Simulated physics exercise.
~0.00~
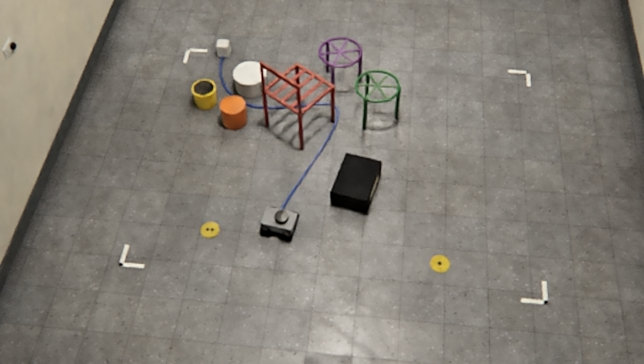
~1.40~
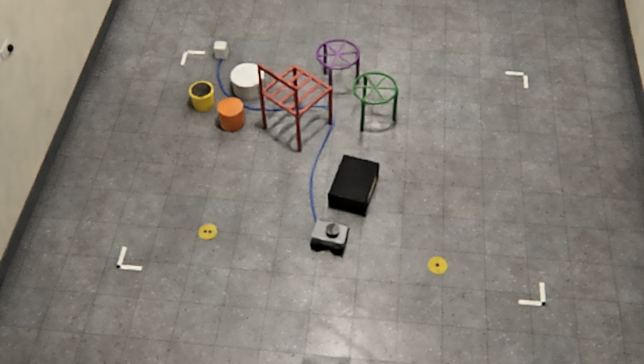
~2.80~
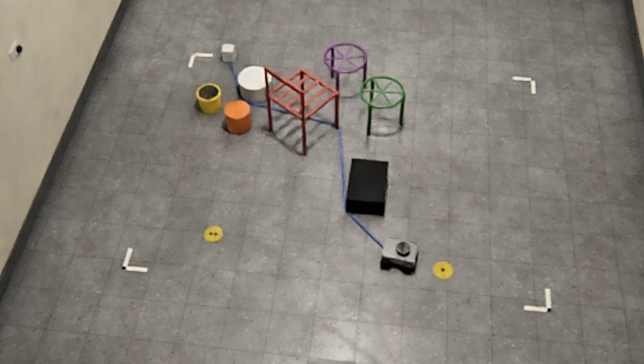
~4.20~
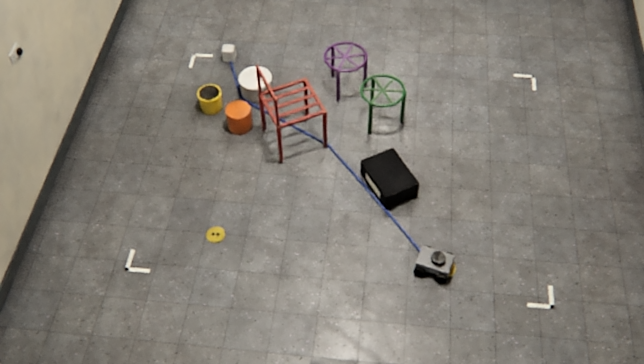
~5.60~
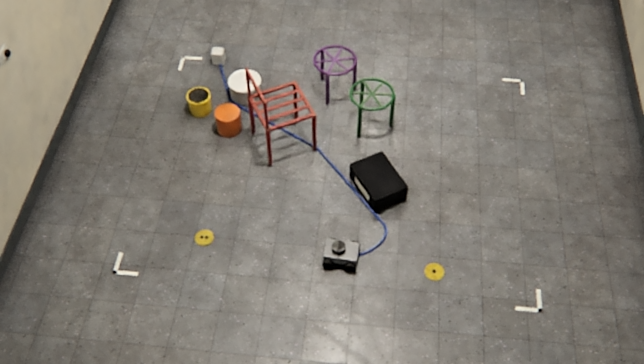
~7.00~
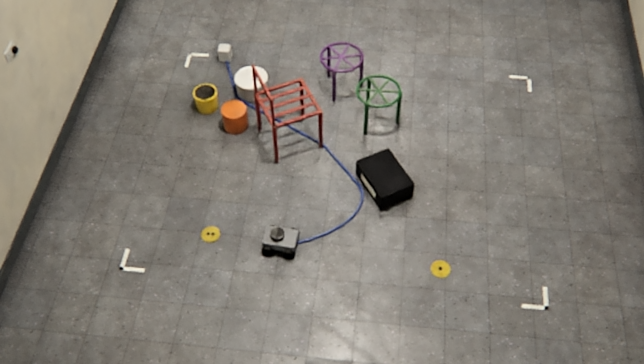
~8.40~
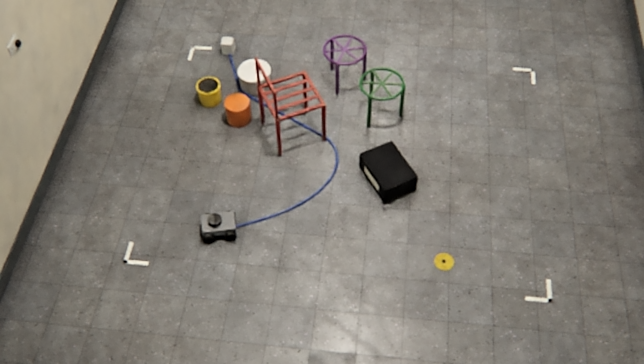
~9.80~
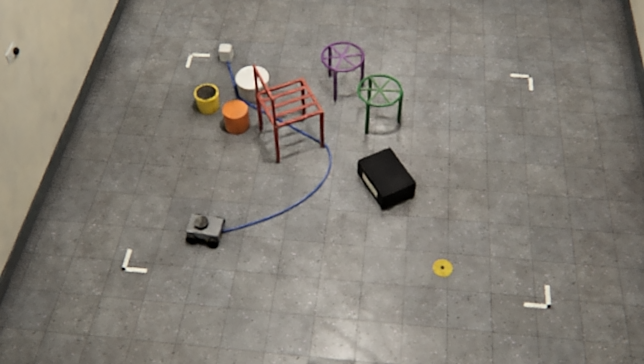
A cart trailing a blue lead drives right, shifting a black carton and red chair, then returns left past its start.
